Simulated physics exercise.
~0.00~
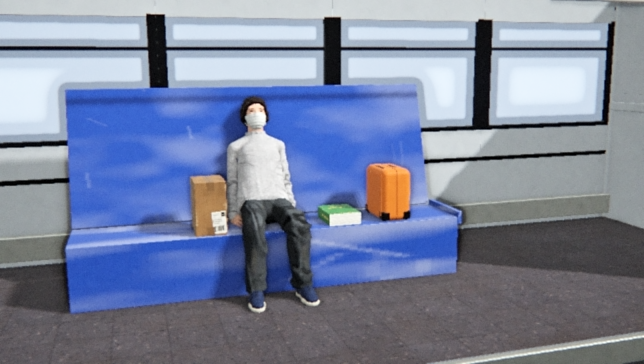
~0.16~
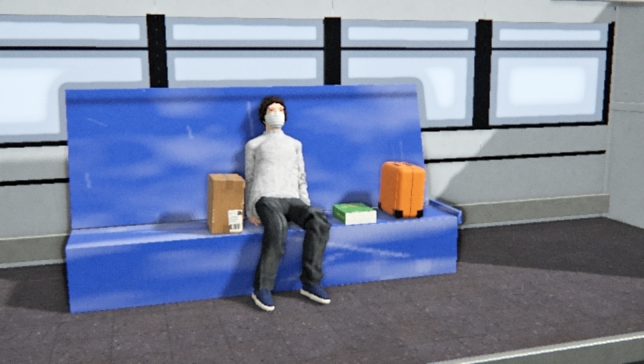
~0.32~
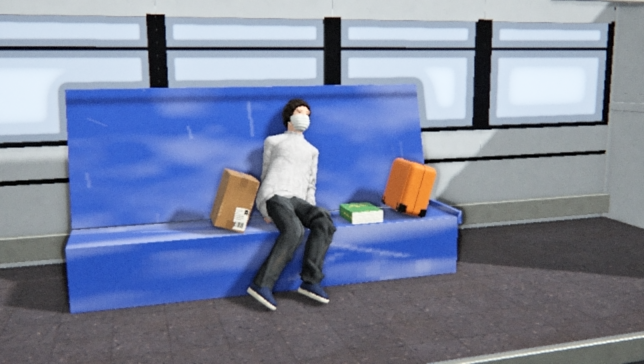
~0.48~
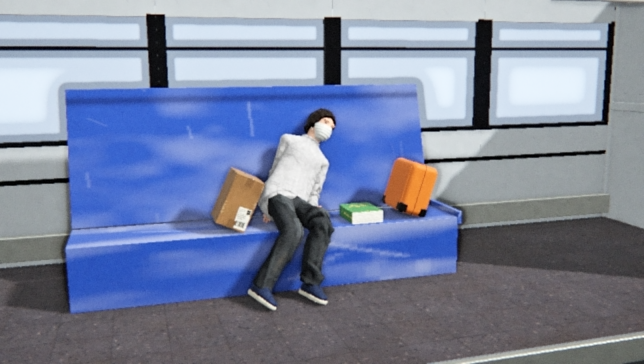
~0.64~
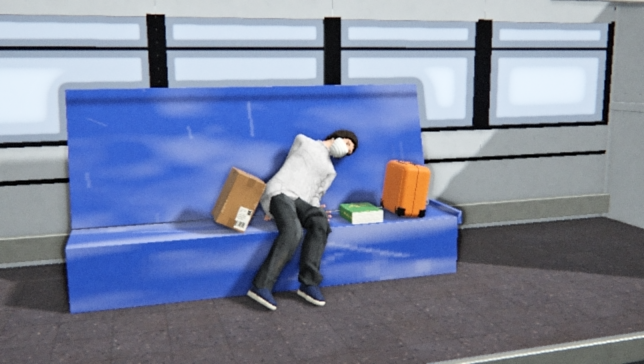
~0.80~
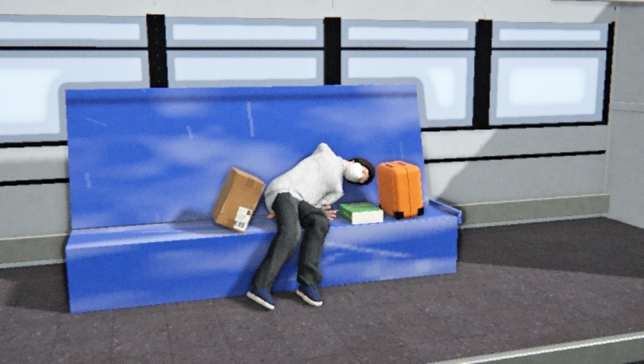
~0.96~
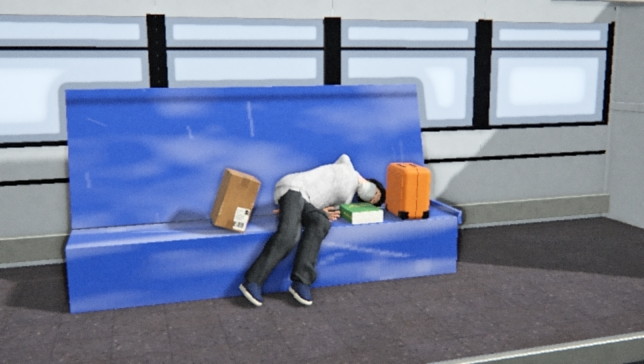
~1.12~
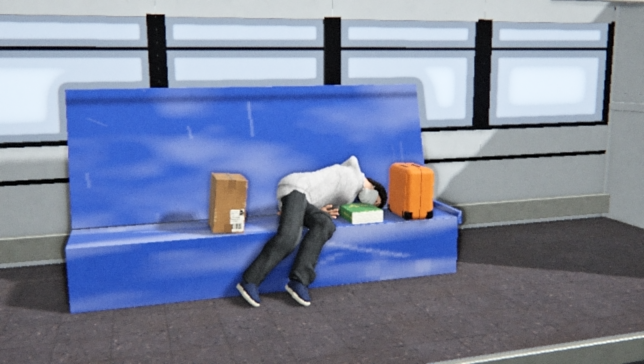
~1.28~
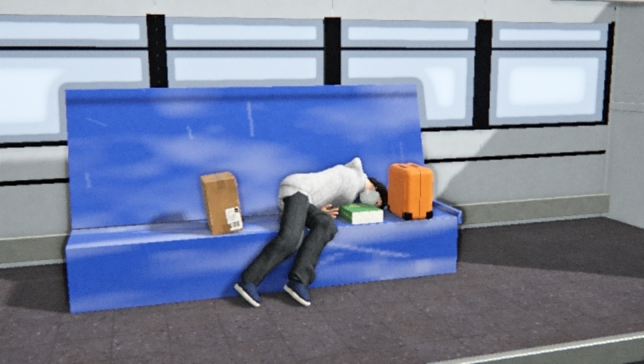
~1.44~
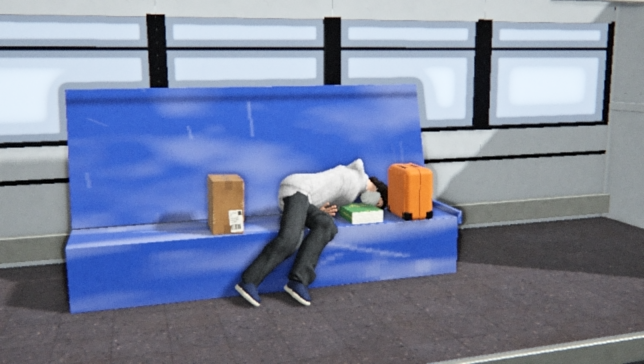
A masked commuter in a white top and dark trousers slides right along a blue bench, together with a brown package, a green-and-white box and an orange suitcase. The package and suitcase tip to the right and lean while the commuter's head and torso begin to sag the same way. The suitcase settles upright again as the limp body folds sideways, arms loose, until the head drops beside the green box and suitcase. The package then rocks back upright, wobbling slightly. Finally the commuter lies slumped over, hips still on the seat, and all three items remain on the bench.
